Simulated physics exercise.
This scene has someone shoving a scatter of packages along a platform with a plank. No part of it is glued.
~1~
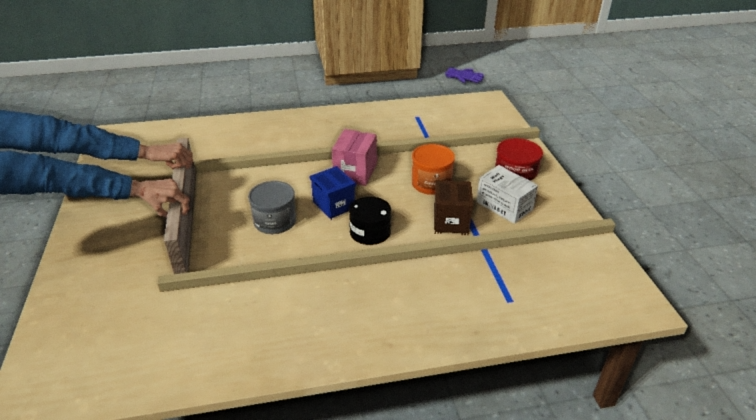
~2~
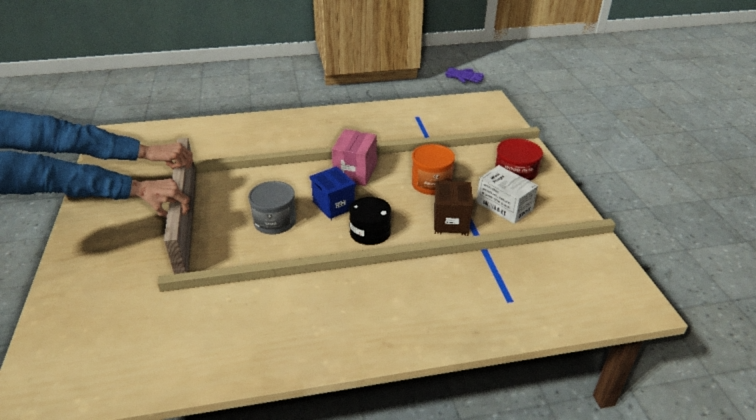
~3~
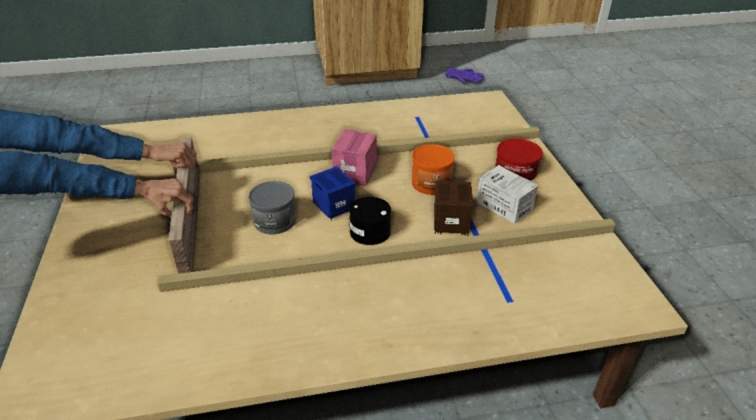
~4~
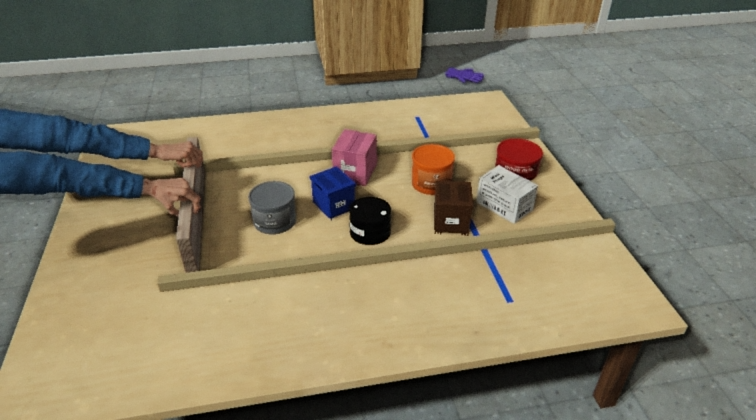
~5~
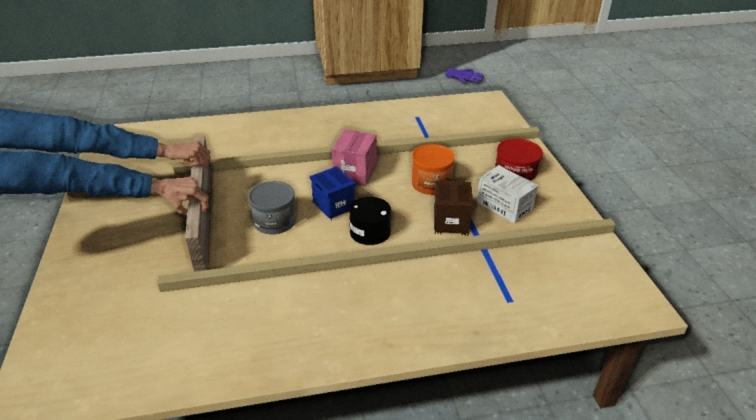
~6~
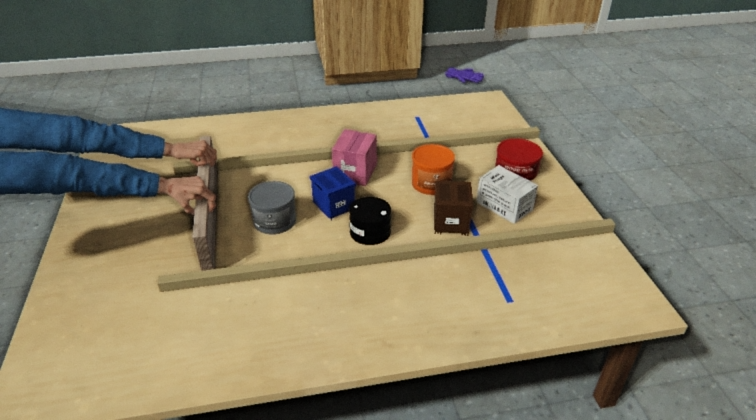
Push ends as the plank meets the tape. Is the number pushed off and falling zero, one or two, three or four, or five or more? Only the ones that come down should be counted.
Honestly, the ones lost over the side add up to nothing at all.
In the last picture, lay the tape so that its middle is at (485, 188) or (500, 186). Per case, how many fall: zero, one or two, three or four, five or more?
The first spot gives just one or two, the second gives 1 or 2.
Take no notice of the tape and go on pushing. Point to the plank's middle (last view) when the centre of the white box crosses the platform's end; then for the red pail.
Its middle is around (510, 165) and around (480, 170).
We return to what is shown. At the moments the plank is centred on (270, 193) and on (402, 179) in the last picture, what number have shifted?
By then 1, and later 6.
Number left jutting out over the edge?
The count is 0.
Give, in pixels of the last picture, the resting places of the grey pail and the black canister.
Okay, so first (482, 189), and next (494, 217).
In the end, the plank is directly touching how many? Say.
4.
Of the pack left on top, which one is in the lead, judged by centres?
Red pail, foremost.
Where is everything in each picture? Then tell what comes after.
The first frame shows red pail (518, 160); white box (506, 194); brown tote (452, 208); plank (182, 203); tape (454, 191).
The second frame shows white box (506, 194); blue tote (333, 193).
The third frame shows brown tote (452, 208); black canister (370, 221).
The fourth frame shows red pail (518, 160); pink parcel (355, 157).
The fifth frame shows white box (506, 194); plank (201, 201).
The sixth frame shows red pail (518, 160); white box (506, 194); brown tote (452, 208); plank (207, 200); tape (454, 191).
Soon after, none off yet; red pail at rest near (518, 160); white box at rest near (506, 194); brown tote at rest near (452, 208).
In the end, the number that fall off is zero.
